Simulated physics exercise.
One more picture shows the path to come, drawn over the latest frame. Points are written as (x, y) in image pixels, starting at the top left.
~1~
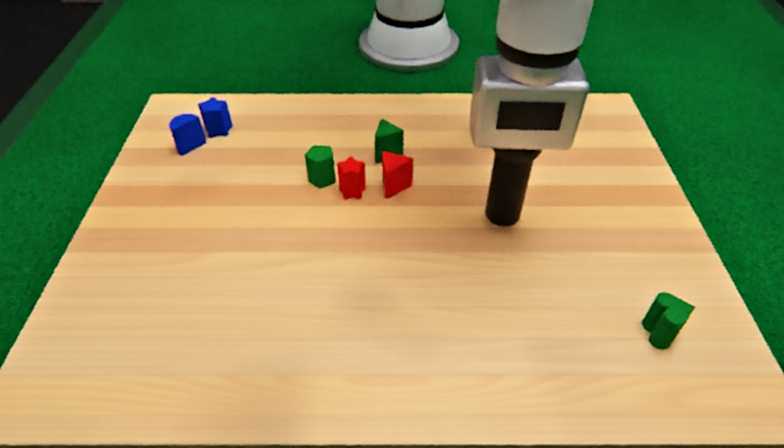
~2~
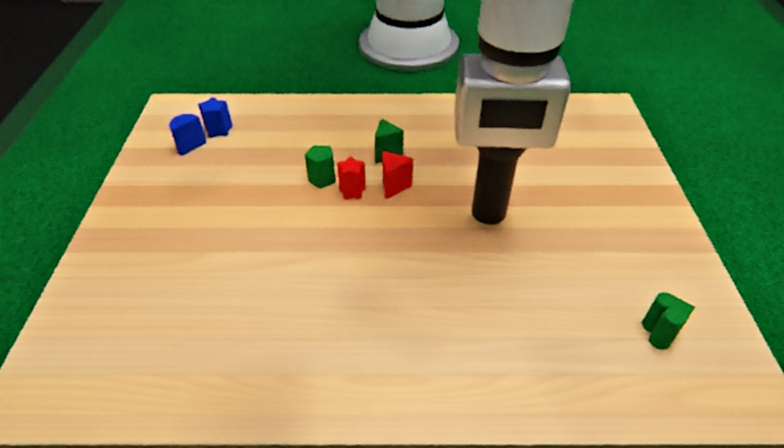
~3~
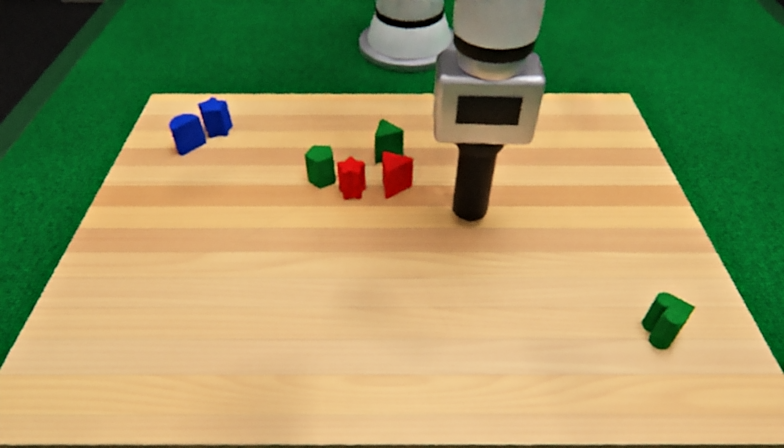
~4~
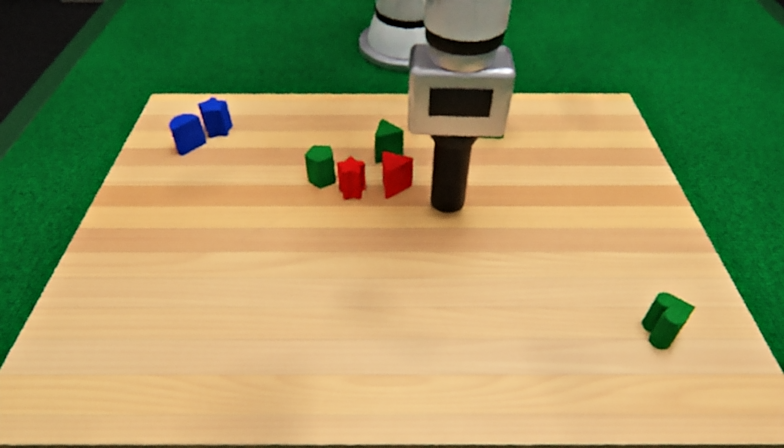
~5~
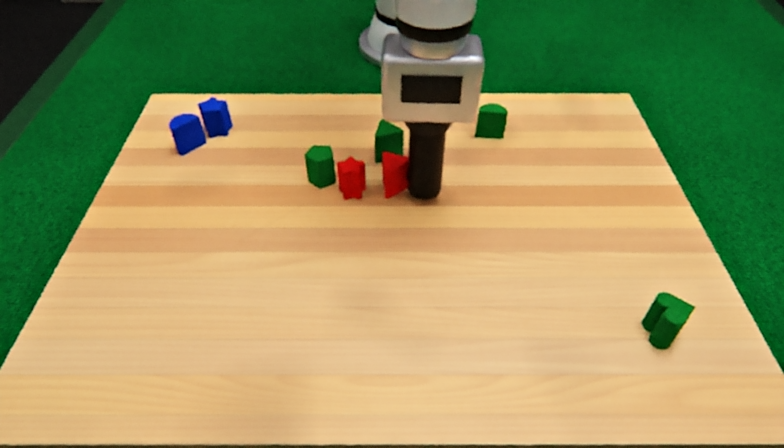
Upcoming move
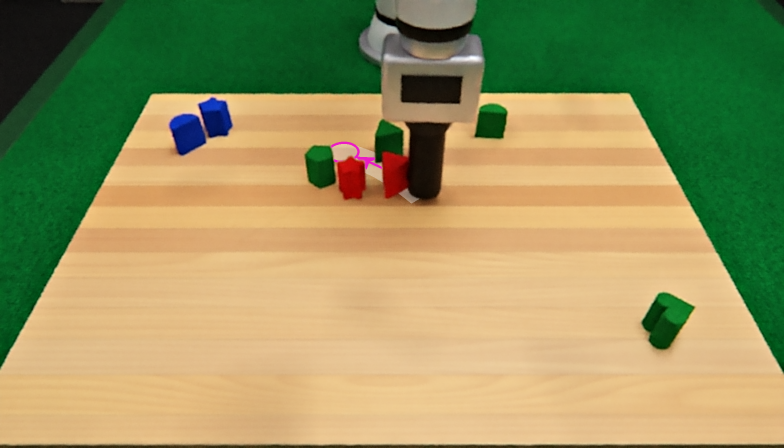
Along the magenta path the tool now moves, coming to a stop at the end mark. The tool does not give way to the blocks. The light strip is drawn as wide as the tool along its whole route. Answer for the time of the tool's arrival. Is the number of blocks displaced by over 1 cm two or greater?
Yes.
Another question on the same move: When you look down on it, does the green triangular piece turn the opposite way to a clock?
In short: No.
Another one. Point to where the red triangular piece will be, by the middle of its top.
At (354, 150).
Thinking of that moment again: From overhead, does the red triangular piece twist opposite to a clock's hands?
Answer: Yes.
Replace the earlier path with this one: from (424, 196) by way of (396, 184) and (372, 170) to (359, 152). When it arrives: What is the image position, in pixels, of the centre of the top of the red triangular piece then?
Its top centre is at about (340, 142).
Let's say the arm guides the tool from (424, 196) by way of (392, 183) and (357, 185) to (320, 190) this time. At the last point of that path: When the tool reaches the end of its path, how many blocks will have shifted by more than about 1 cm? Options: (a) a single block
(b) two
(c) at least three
I choose c.
The line goes from (424, 196) via (386, 170), ending at (343, 152).
What follows on the original path. One third of the way, tool (398, 170); red triangular piece (372, 154), turned 75° anticlockwise.
Two thirds of the way, tool (371, 156); red star-shaped block (345, 166), turned 35° anticlockwise; green triangular piece (382, 122), turned 45° clockwise; red triangular piece (355, 150), turned 100° anticlockwise.
At the end, tool (343, 145); green pentagonal block unmoved; red star-shaped block (345, 166), turned 35° anticlockwise; green triangular piece (381, 121), turned 50° clockwise; red triangular piece (354, 150), turned 110° anticlockwise.
